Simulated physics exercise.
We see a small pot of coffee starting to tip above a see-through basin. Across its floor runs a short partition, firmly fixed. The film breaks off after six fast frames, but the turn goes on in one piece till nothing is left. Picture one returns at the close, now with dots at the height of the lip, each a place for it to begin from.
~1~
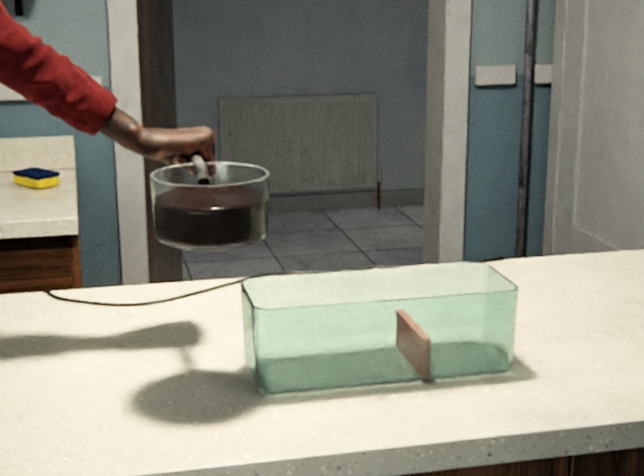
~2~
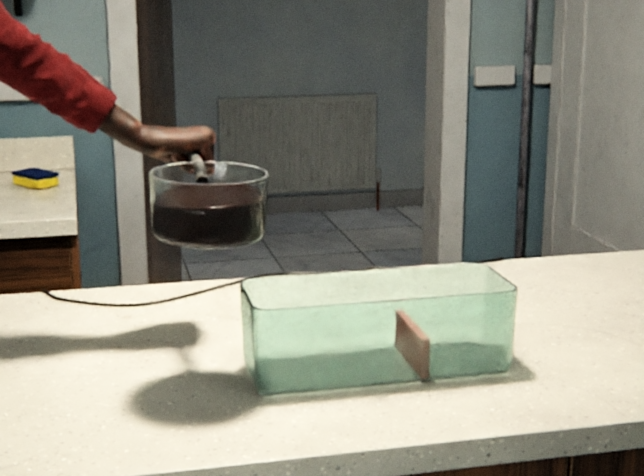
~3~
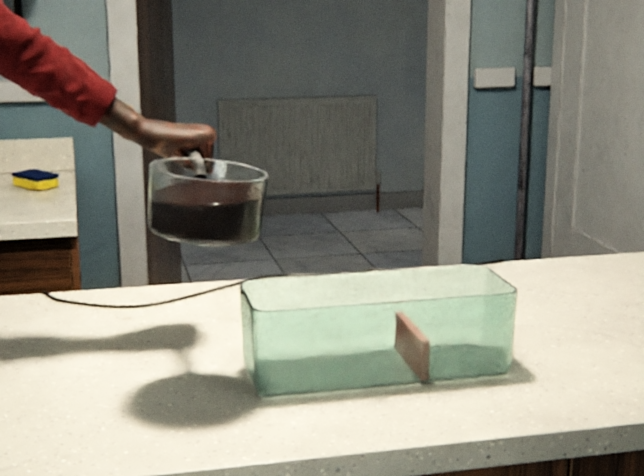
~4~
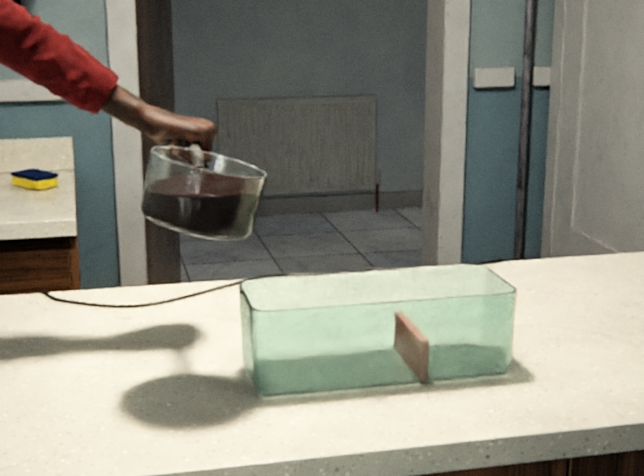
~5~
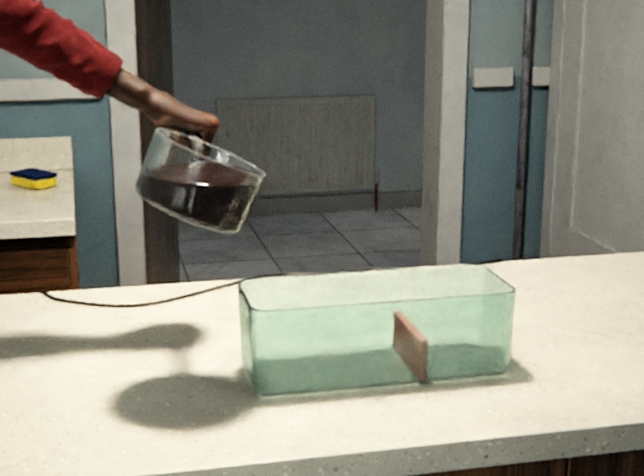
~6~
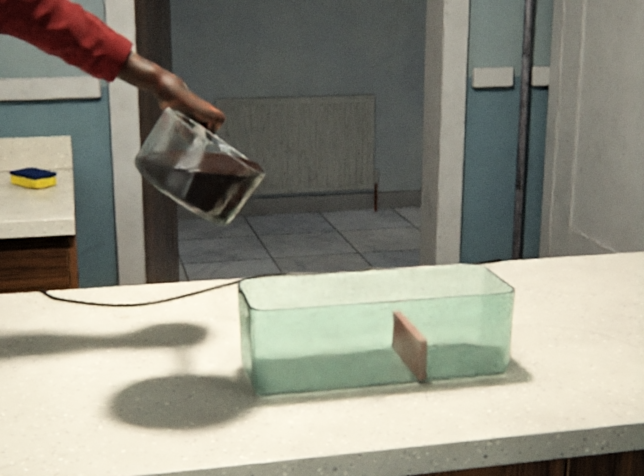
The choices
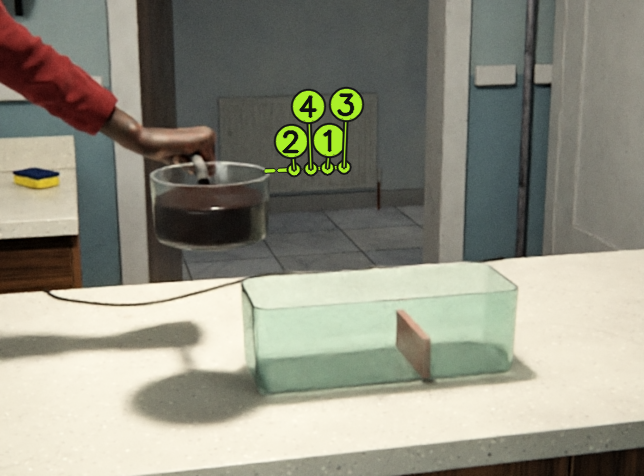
A hand in a red sleeve holds a small clear pot of dark coffee at the upper left of a kitchen, seen from slightly above across a pale speckled counter. Below and to the right sits a see-through greenish basin with a short pinkish-brown partition, while a yellow and blue sponge lies far left. The hand first holds the pot upright, then tilts it steadily rightward until coffee reaches the lip.
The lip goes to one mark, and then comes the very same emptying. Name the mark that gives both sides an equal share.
Go for 1.
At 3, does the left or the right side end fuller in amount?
The right one.
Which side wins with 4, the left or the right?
The left side.
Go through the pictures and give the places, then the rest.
Upright, lip at (265, 171); basin from (256, 393) to (511, 370); top of the wall at (413, 323); nothing has left yet.
Upright, lip at (265, 171); nothing has left yet.
Tipped about 6°, lip at (265, 173); nothing has left yet.
Tipped about 14°, lip at (264, 172); nothing has left yet.
Tipped about 24°, lip at (263, 172); nothing has left yet.
Tipped about 36°, lip at (263, 172); coffee is over the lip, down to (263, 172).
On the marked copy, 1 at (327, 168); 2 at (294, 169); 3 at (344, 167); 4 at (310, 168).
With 1, about 46 % ends left of the wall and 52 % right of it.
With 2, about 93 % ends left of the wall and 3 % right of it; 4 % is lost outside.
With 3, about 19 % ends left of the wall and 79 % right of it.
With 4, about 76 % ends left of the wall and 22 % right of it; 3 % is lost outside.
